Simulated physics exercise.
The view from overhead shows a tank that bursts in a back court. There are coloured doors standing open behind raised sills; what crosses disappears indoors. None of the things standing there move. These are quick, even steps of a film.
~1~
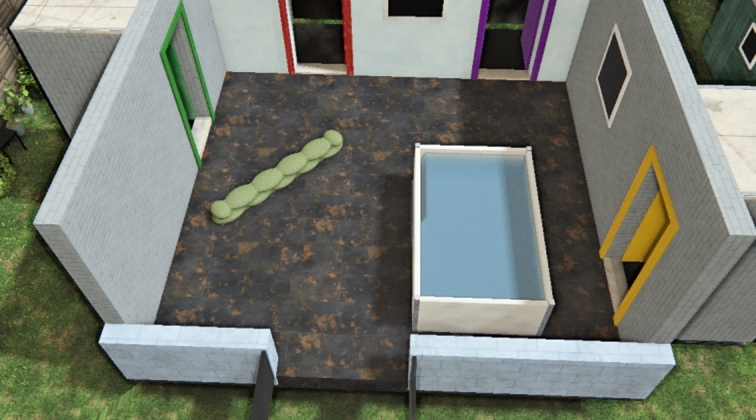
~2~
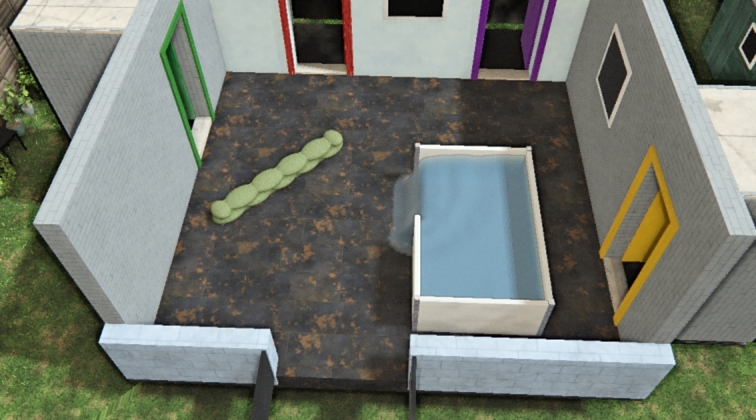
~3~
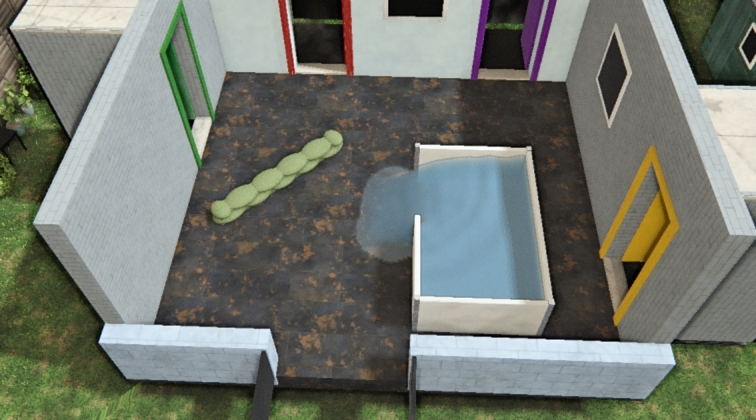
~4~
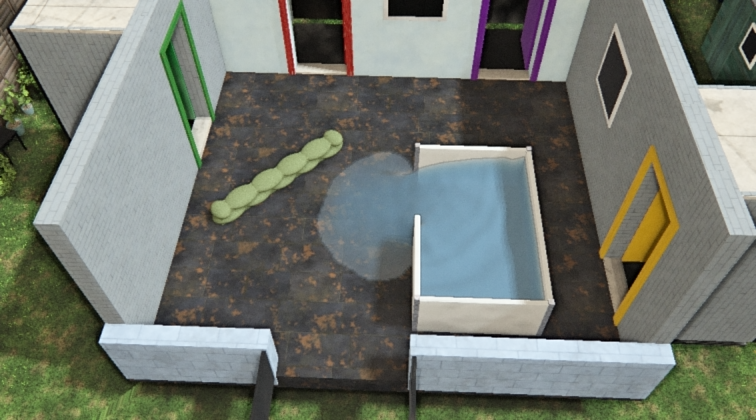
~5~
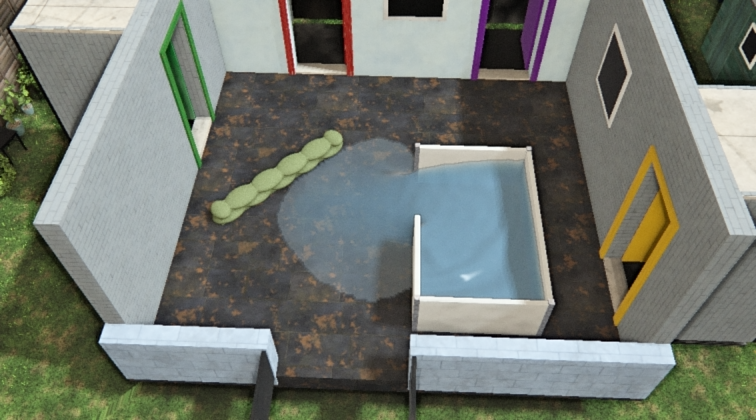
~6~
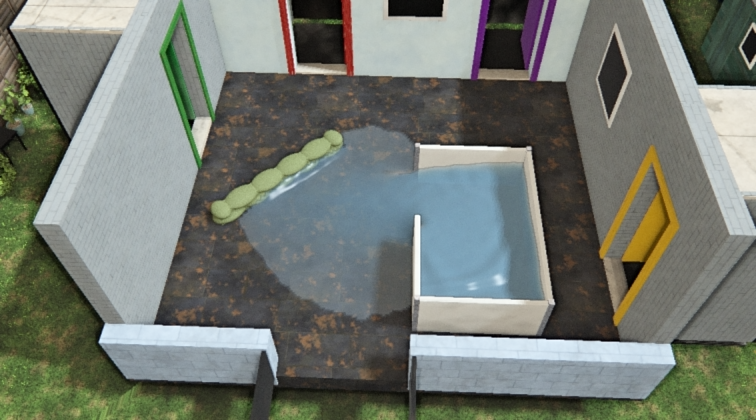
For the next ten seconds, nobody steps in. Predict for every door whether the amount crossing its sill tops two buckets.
In the end the green door will let in an allowed amount, the yellow door will let in an allowed amount, the red door will let in too much, the purple door will let in an allowed amount.
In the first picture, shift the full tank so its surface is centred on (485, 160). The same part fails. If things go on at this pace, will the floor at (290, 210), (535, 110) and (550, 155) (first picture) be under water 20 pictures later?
Going through the three spots in turn: Gets wet, stays untouched, stays untouched.
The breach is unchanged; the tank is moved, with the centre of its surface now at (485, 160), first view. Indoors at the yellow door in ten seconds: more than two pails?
Briefly, the yellow door crosses the line.
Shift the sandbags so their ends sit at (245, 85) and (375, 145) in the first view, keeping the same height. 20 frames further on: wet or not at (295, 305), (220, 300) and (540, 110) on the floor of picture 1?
As listed: Submerged, submerged, spared.
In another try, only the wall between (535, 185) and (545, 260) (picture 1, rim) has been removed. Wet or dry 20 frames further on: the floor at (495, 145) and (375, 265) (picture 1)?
As listed: Under water, dry.
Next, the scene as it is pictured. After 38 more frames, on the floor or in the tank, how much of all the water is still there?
My estimate is some 92 percent.
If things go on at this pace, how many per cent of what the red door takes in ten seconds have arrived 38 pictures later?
My guess is about 70 %.
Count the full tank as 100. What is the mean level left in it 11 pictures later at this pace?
My reading is roughly 50 in a hundred.
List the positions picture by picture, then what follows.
In the first frame, still water in the tank at (477, 221).
In the second frame, the front is at (403, 179), out from the gap at (418, 203).
In the third frame, water pours out at (418, 205) and has run to (380, 175).
In the fourth frame, water pours out at (418, 206) and has run to (322, 225).
In the fifth frame, the front is at (285, 223), out from the gap at (418, 206).
In the sixth frame, water pours out at (418, 206) and has run to (244, 218).
A moment on, water covers 30 % of the floor; the green door not reached, the yellow door not reached, the red door not reached, the purple door not reached.
Next, water covers 45 % of the floor; the green door not reached, the yellow door not reached, the red door under two buckets in, the purple door not reached.
Then, water covers 60 % of the floor; the green door wet at the sill, nothing in, the yellow door not reached, the red door over two buckets in, the purple door wet at the sill, nothing in.
Later, water covers 85 % of the floor; the green door wet at the sill, nothing in, the yellow door wet at the sill, nothing in, the red door over two buckets in, the purple door wet at the sill, nothing in.
In the end, water covers 95 % of the floor; the green door wet at the sill, nothing in, the yellow door under two buckets in, the red door far over two buckets in, the purple door under two buckets in.
